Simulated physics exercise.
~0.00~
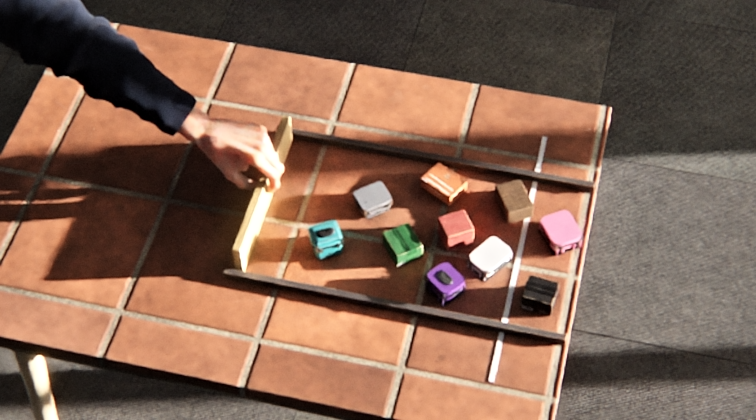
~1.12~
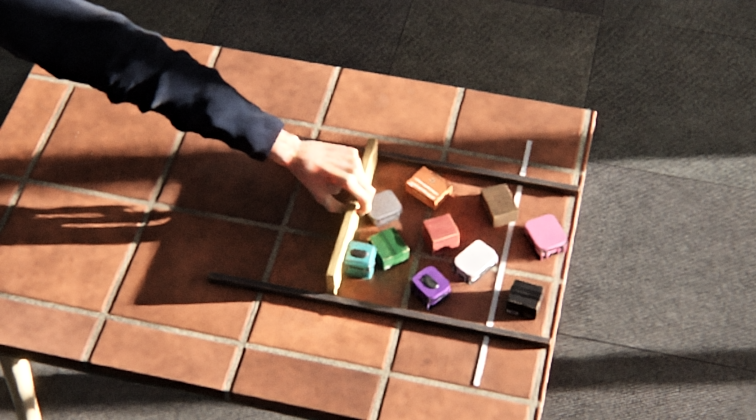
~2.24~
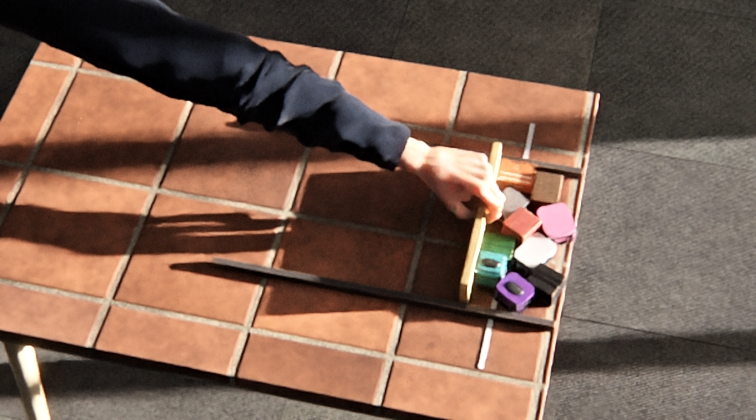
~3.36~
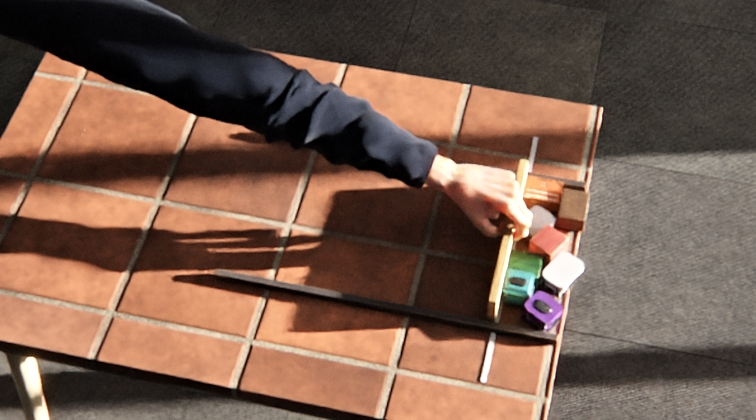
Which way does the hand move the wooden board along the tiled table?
The hand pushes the board to the right, towards the end of the table where the small blocks bunch up.
